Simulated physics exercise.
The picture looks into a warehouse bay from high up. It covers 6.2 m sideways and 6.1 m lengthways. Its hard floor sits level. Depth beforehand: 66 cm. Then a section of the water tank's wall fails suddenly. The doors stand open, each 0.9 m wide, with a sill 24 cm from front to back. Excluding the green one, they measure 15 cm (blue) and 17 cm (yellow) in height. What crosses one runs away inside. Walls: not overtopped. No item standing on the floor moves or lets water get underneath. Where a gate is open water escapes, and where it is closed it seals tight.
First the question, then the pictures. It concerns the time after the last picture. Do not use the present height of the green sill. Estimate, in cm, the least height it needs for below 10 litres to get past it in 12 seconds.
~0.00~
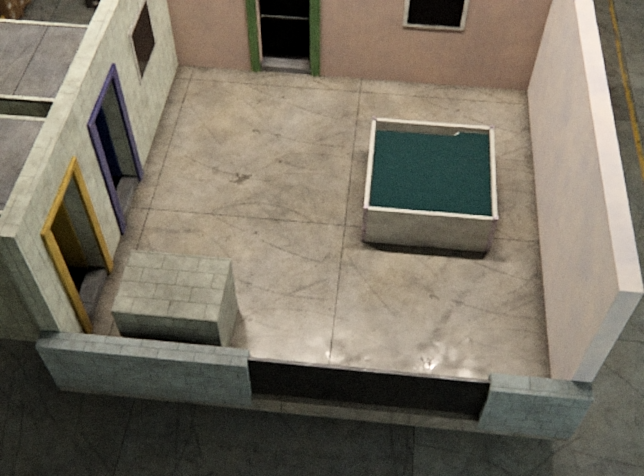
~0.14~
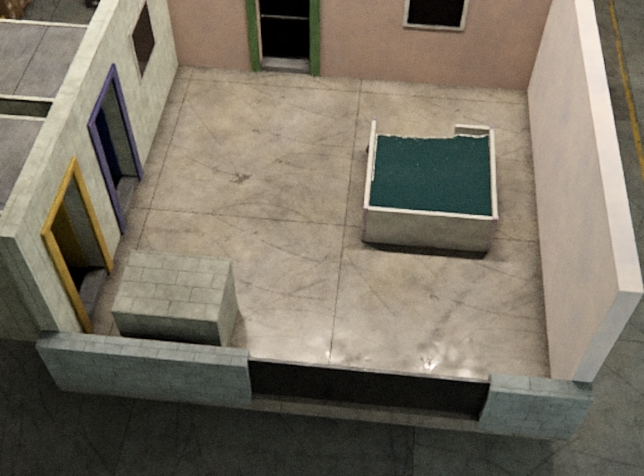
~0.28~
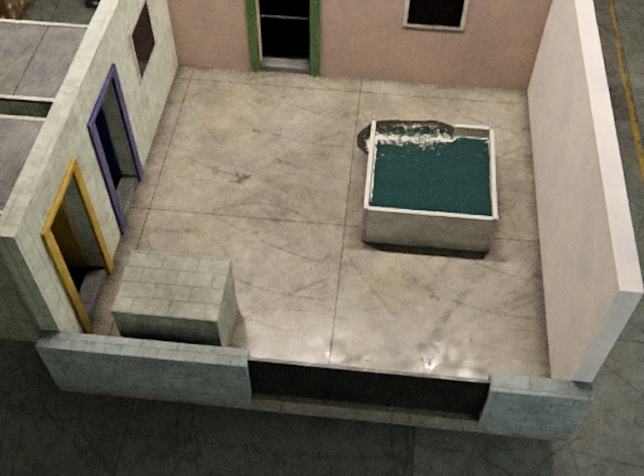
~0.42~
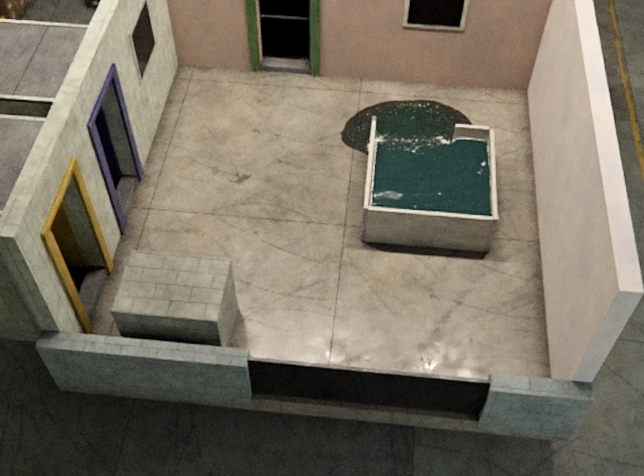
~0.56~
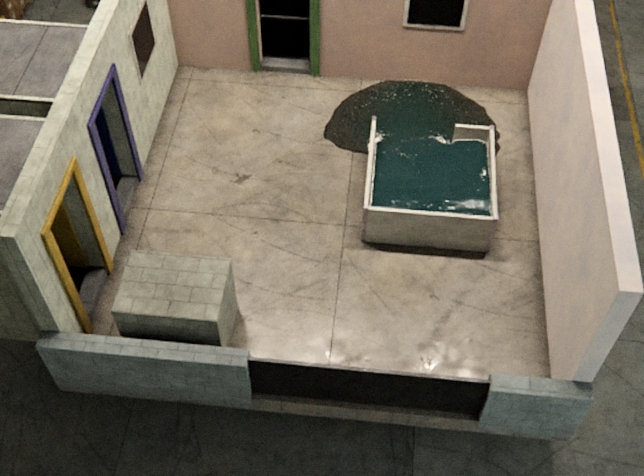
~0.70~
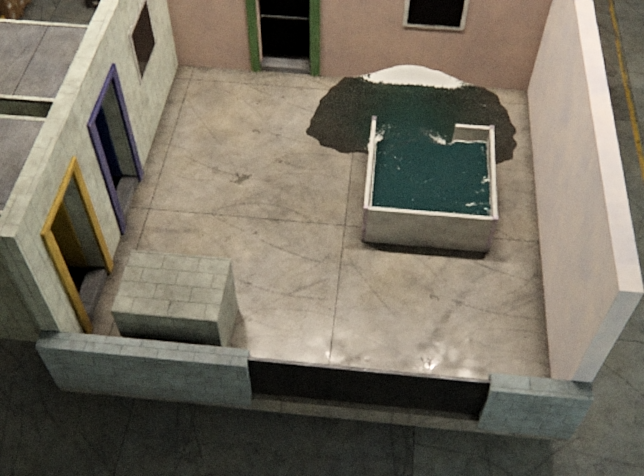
Roughly 10 centimetres.
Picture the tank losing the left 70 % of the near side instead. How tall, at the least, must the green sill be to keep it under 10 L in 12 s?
Then the minimum is about 6.5 cm.
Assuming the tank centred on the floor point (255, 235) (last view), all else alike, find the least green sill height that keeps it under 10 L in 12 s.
It should be around 27 cm high.
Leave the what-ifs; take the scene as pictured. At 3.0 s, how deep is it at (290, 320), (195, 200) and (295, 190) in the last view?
About 0, 0 and 0 cm respectively.
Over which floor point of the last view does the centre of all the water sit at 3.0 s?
I'd say around (384, 142).
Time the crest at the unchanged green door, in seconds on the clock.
Peak time: Around 1.8 s.
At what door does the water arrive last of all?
The answer is the yellow one.
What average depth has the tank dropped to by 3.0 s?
The mean depth is about 21 cm.
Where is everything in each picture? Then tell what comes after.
In the first frame, the water tank at (431, 170) is whole and still, 66 cm deep; the green door at (284, 26) is dry.
In the second frame, the gap is on the far side, the front 0.2 m out at a hidden place; the back of the water tank holds 66 cm.
In the third frame, water pours out on the far side and has run 0.8 m, to a hidden place; about 10 cm deep outside, 66 cm at the back.
In the fourth frame, the front is at (409, 104), 1.3 m from the gap on the far side; 2.1 m2 of floor is wet, 64 cm left at the back.
In the fifth frame, the front is at (400, 82), 1.8 m from the gap on the far side; 3.5 m2 of floor is wet, 57 cm left at the back.
In the sixth frame, the front is at (479, 88), 1.9 m from the gap on the far side; 4.4 m2 of floor is wet, 57 cm left at the back; the green door at (284, 26), 2.9 m from the gap, is still 1.0 m from the nearest water.
After 1.4 s water covers 15 % of the floor, deepest (40 cm) near (400, 87); 10 cm at the green door, 0 litres in over its 12 cm sill.
After 3.0 s water covers 35 % of the floor, deepest (28 cm) near (524, 96); 11 cm at the green door, 4 litres in over its 12 cm sill.
After 12.0 s water covers 100 % of the floor, deepest (10 cm) near (549, 410); 4 cm at the green door, 4 litres in over its 12 cm sill.
At the green door as built, the water arrived by 1.2 s and peaked near 15 cm at 1.8 s.
With a sill of 9 cm, 13 litres would have come in within the 12 s; with 12 cm, 4 litres. So under 10 litres takes about 10 cm.
